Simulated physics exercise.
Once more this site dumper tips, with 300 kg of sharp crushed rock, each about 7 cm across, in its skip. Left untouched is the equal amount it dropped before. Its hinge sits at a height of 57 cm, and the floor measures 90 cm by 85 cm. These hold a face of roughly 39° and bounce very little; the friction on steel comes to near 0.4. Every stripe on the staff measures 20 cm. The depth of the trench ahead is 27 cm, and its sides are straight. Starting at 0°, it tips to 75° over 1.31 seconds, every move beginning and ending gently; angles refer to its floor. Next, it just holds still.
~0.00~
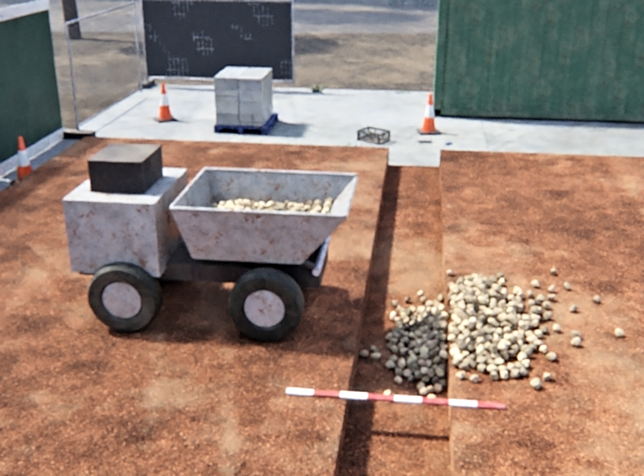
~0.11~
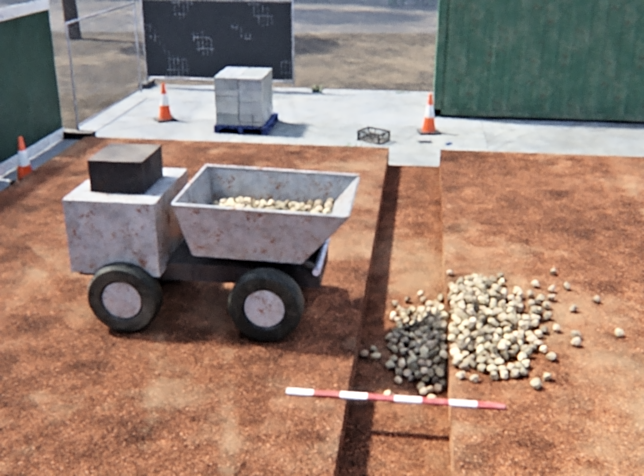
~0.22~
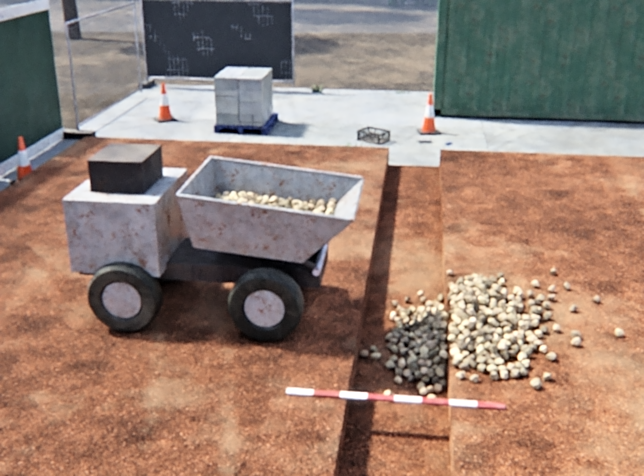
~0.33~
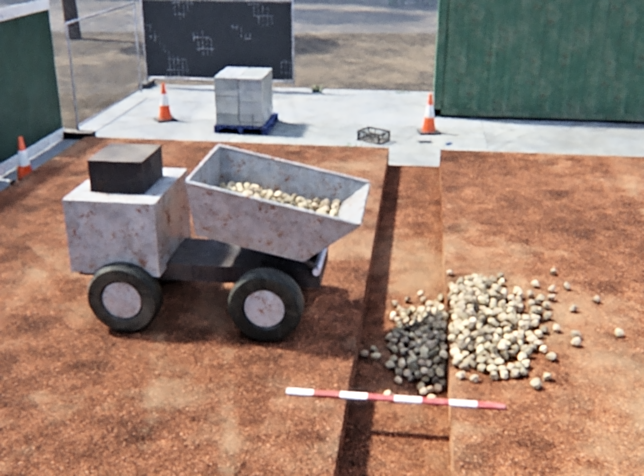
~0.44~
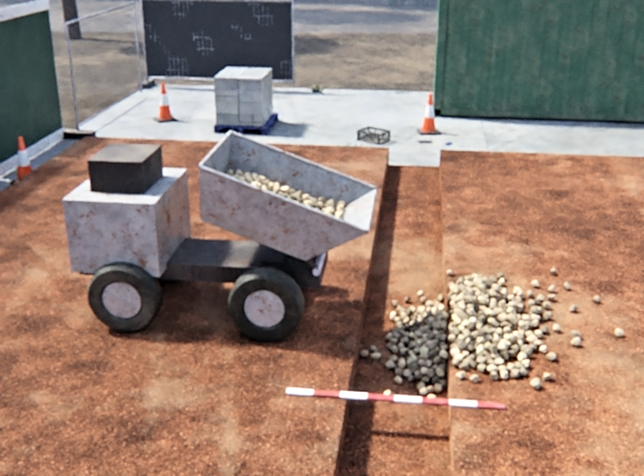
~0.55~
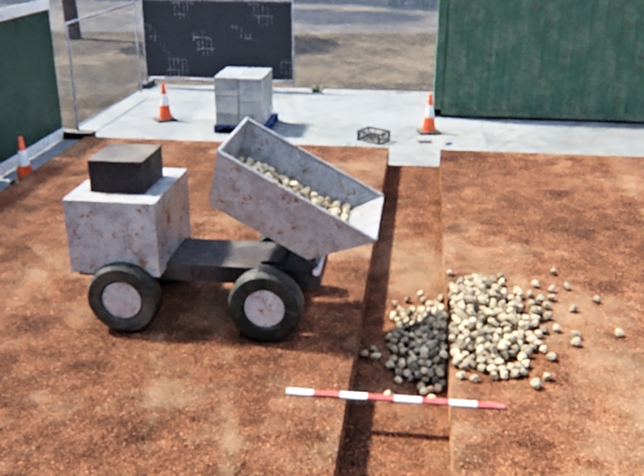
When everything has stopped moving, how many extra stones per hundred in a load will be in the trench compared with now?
About 94 per hundred.
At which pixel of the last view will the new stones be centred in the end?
Their middle rests near (417, 329).
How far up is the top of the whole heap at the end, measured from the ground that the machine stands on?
I'd say close to 24 cm above the ground.
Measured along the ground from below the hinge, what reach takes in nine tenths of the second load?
I'd estimate about 110 cm.
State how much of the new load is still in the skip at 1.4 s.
Near 85 per cent of the load is held.
After 1.0 s the floor is at 63°; in per cent of one load, 100 in the skip, 40 in the trench, 60 past the trench; the foremost stones are at (576, 306).
After 1.4 s the floor is at 75°; in per cent of one load, 85 in the skip, 54 in the trench, 60 past the trench; the foremost stones are at (576, 306).
After 1.8 s the floor is at 75°; in per cent of one load, 38 in the skip, 96 in the trench, 66 past the trench; the foremost stones are at (576, 306).
After 4.3 s the floor is at 75°; in per cent of one load, 0 in the skip, 134 in the trench, 66 past the trench; the foremost stones are at (576, 306). Net gain in the trench, 94.
